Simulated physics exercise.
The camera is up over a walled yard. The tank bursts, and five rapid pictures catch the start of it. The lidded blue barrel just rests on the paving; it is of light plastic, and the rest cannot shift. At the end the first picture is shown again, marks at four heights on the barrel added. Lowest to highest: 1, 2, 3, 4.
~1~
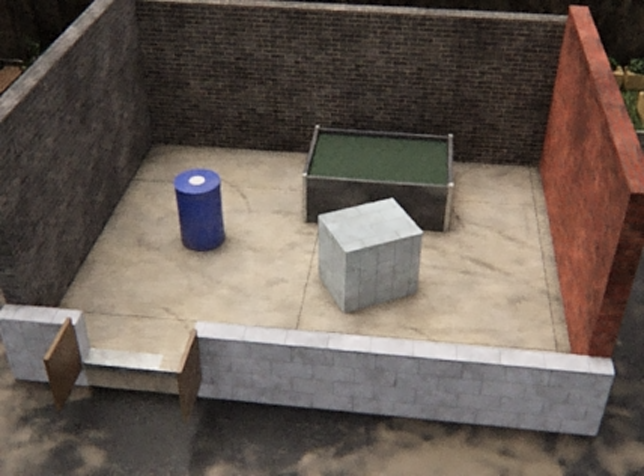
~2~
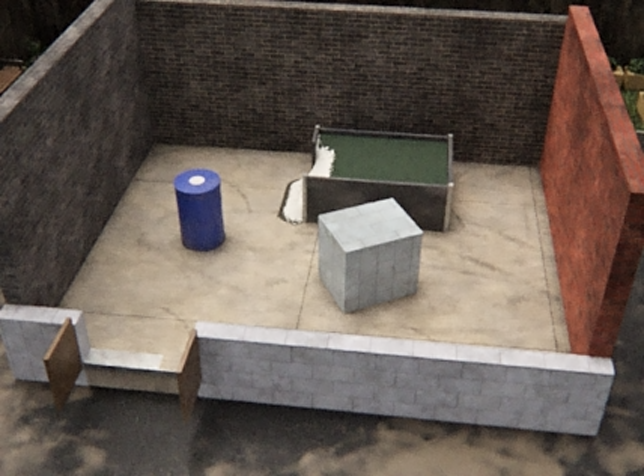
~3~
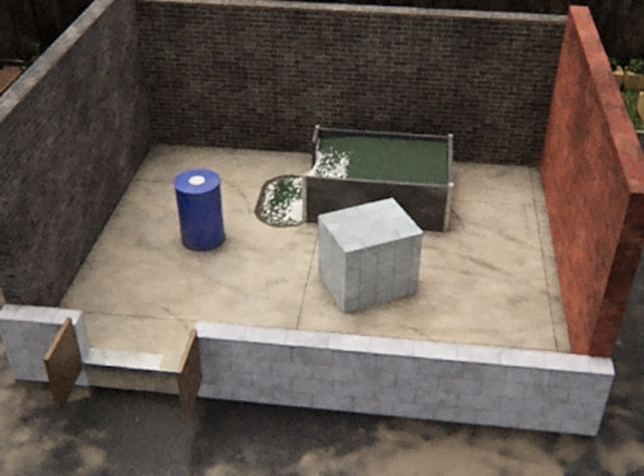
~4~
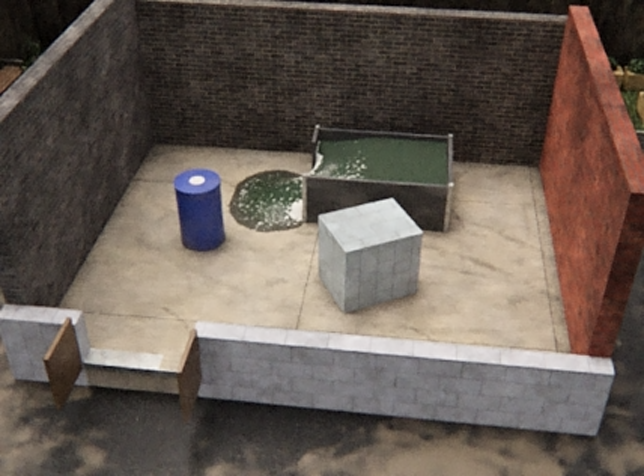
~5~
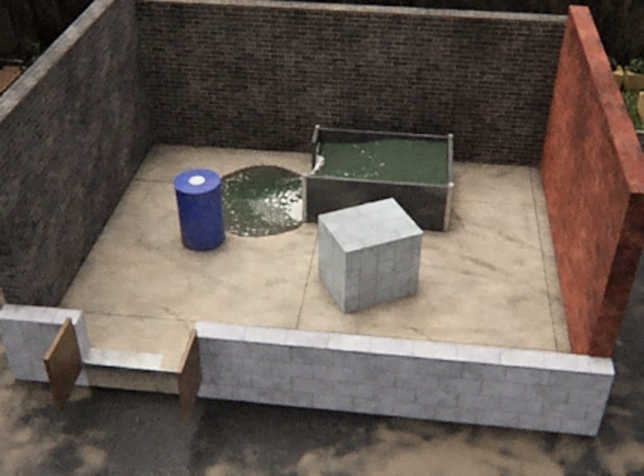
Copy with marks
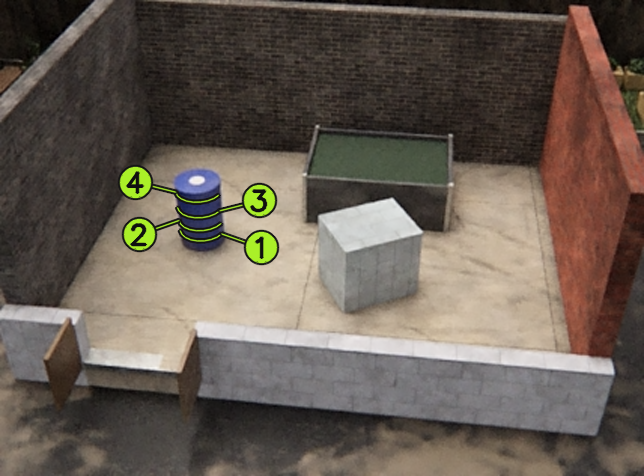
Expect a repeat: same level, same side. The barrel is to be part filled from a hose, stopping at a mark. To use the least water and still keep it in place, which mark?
Line 2 just does it.
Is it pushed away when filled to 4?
No, that is safe.
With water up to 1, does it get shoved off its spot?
Yes, that goes wrong.
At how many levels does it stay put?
Three.
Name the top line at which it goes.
That is line 1.
In lime, 1 at (197, 240); 2 at (196, 230); 3 at (194, 217); 4 at (193, 202); from the bottom up 1, 2, 3, 4.
For line 1, it is pushed about its own width away.
For line 2, it does not move.
For line 3, it does not move.
For line 4, it does not move.
